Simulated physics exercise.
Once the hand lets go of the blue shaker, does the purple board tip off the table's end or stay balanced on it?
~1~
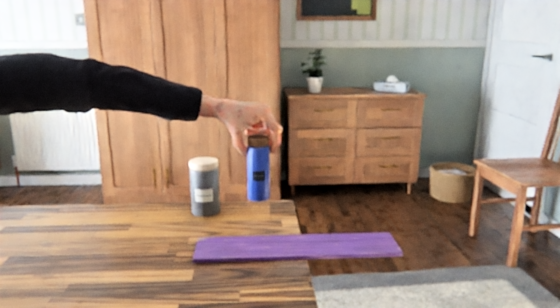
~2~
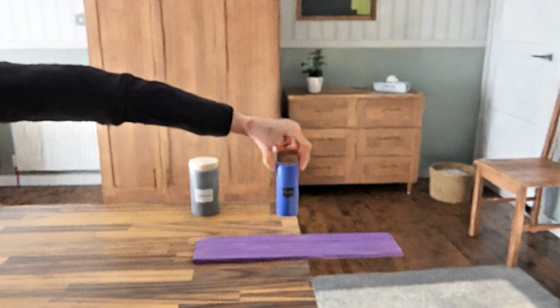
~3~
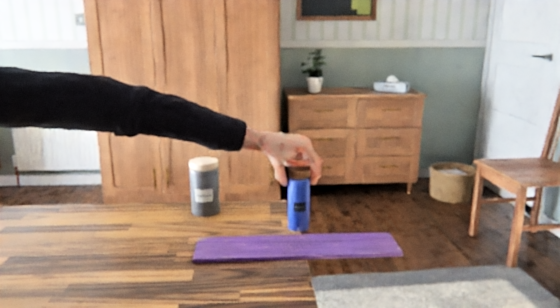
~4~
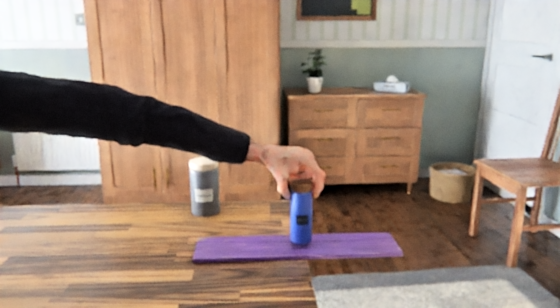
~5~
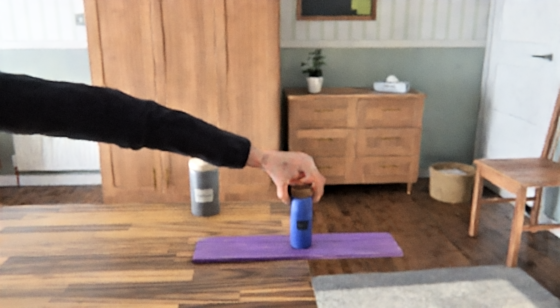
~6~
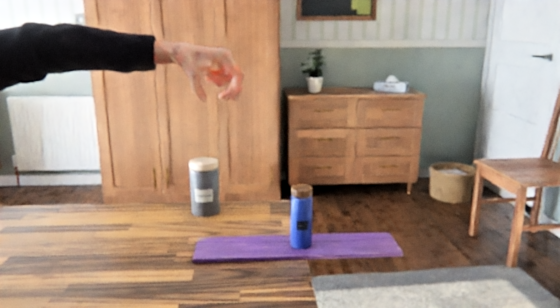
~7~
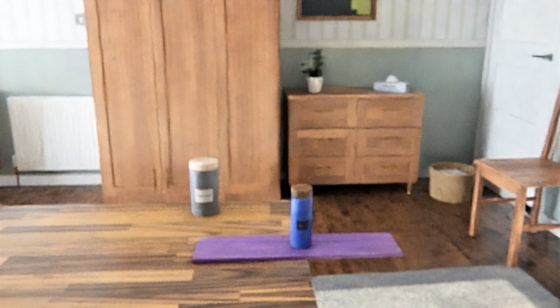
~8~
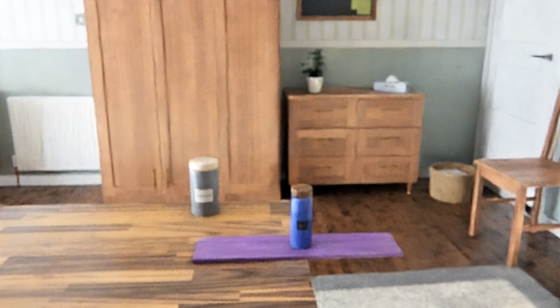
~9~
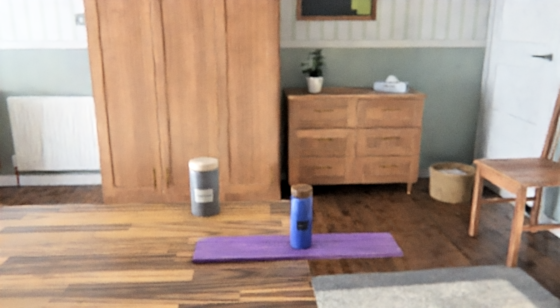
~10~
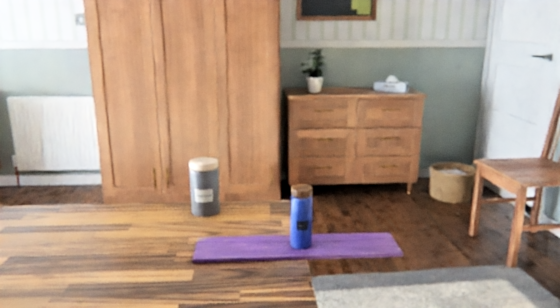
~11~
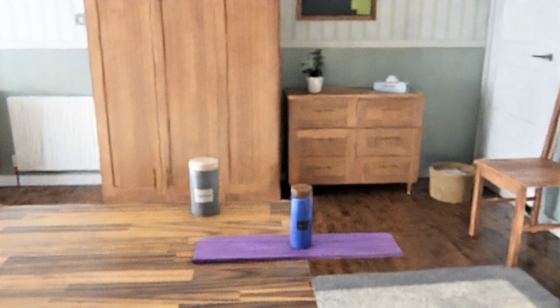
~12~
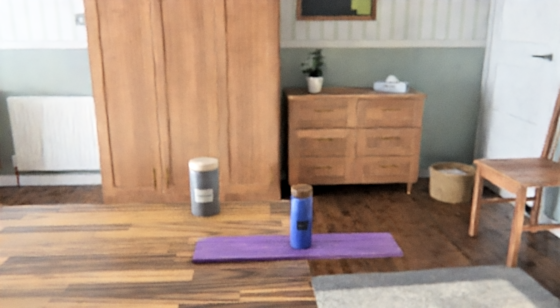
The purple board stays balanced on the table, with the blue shaker still standing upright on it.
A hand in a dark sleeve holds a blue shaker by its top over a wooden table, seen from a still view in a room with a wardrobe, a chest of drawers and a chair. A flat purple board lies at the table's end, sticking out to the right past the edge, and a grey jar with a pale lid stands behind it. The hand carries the shaker rightward and lowers it upright onto the board. It then lets go and draws back out to the left. The board stays level, with the shaker standing on it and the jar unmoved.
